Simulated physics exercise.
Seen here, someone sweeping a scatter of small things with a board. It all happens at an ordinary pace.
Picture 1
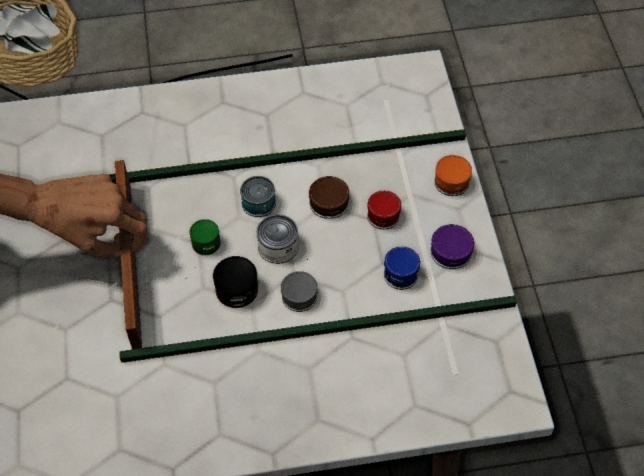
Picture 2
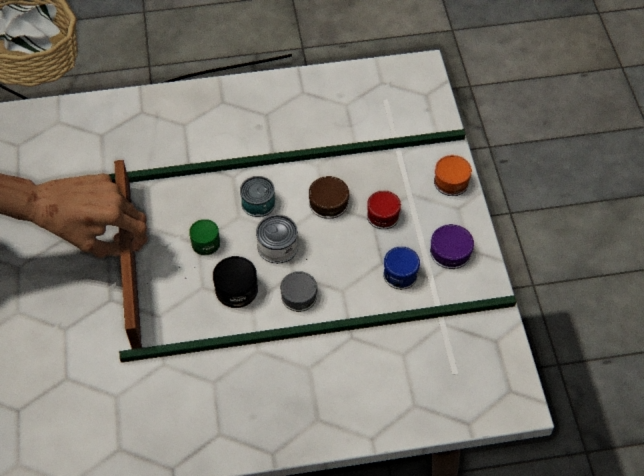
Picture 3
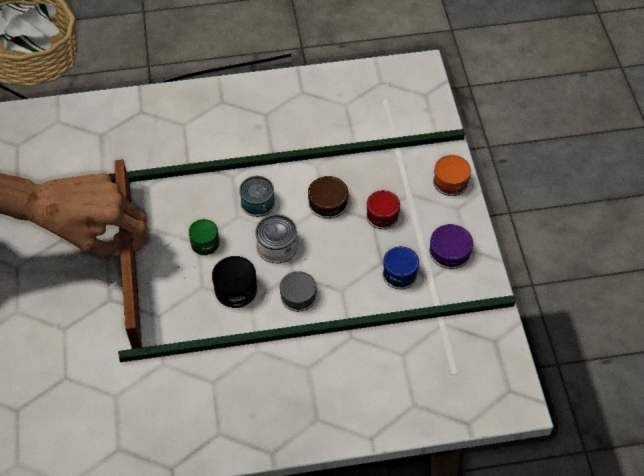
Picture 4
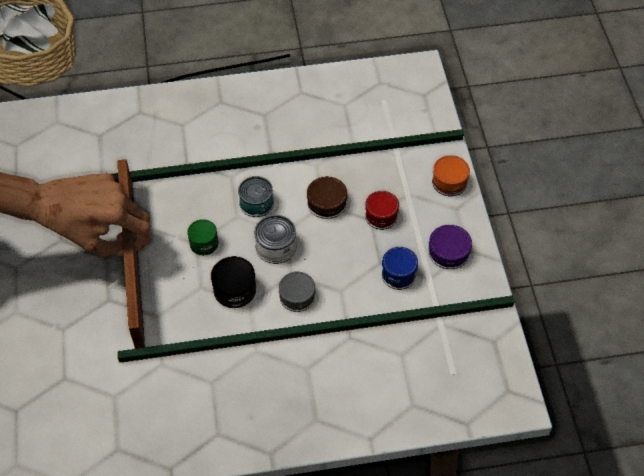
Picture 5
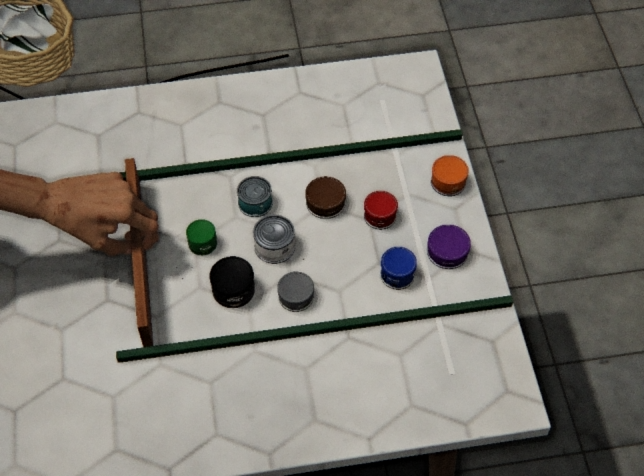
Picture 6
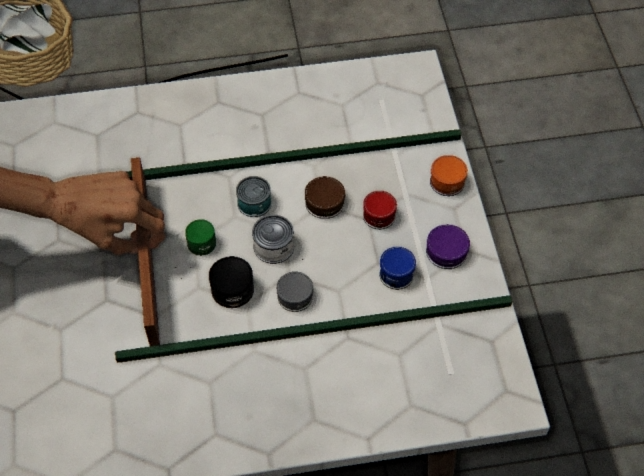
A hand at the left grips an upright reddish-brown board on a pale hexagon-tiled tabletop, seen from above at an angle, with grey floor tiles around it and a wicker basket at the upper left. Between two dark green rails sit ten small round tins, green, black, greys and brown nearer the board, red, blue, purple and orange farther right. The hand holds the board almost still, then slides it slightly rightward, while the tins keep their places and the view barely drifts.
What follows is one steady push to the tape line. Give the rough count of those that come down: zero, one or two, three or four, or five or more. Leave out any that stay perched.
As it turns out, the number that fall off is one or two.
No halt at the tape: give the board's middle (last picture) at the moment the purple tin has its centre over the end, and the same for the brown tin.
At (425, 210) for the purple tin; at (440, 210) for the brown tin.
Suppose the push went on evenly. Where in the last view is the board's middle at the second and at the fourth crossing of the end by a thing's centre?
Near (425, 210) and (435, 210).
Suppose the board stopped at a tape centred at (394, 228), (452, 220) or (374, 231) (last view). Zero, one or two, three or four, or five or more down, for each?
In that order: No fall at all; 5 or more; no fall at all.
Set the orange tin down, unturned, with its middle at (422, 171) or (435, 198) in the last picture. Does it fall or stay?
In turn it does not fall; falls.
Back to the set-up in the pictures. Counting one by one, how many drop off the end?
It comes to 1.
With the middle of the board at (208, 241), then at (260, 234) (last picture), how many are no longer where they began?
First 2, then 5.
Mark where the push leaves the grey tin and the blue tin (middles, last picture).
About (449, 288), and the other about (478, 270).
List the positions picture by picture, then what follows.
The first frame shows orange tin (453, 176); purple tin (452, 247); blue tin (402, 268); board (128, 252); tape (418, 225).
The second frame shows purple tin (452, 247); red tin (384, 210).
The third frame shows blue tin (401, 268); grey tin (298, 292).
The fourth frame shows orange tin (451, 176); board (131, 251).
The fifth frame shows purple tin (449, 247); white tin (274, 239).
The sixth frame shows orange tin (448, 176); purple tin (448, 247); blue tin (397, 268); board (145, 249); tape (413, 225).
Soon after, none off yet; orange tin at rest near (448, 176); purple tin at rest near (448, 247); blue tin at rest near (397, 268).
Then, none off yet; orange tin at rest near (448, 176); purple tin moving near (454, 244); blue tin moved about its own width near (434, 269).
By the end, the number that fall off is one or two; fallen, orange tin.
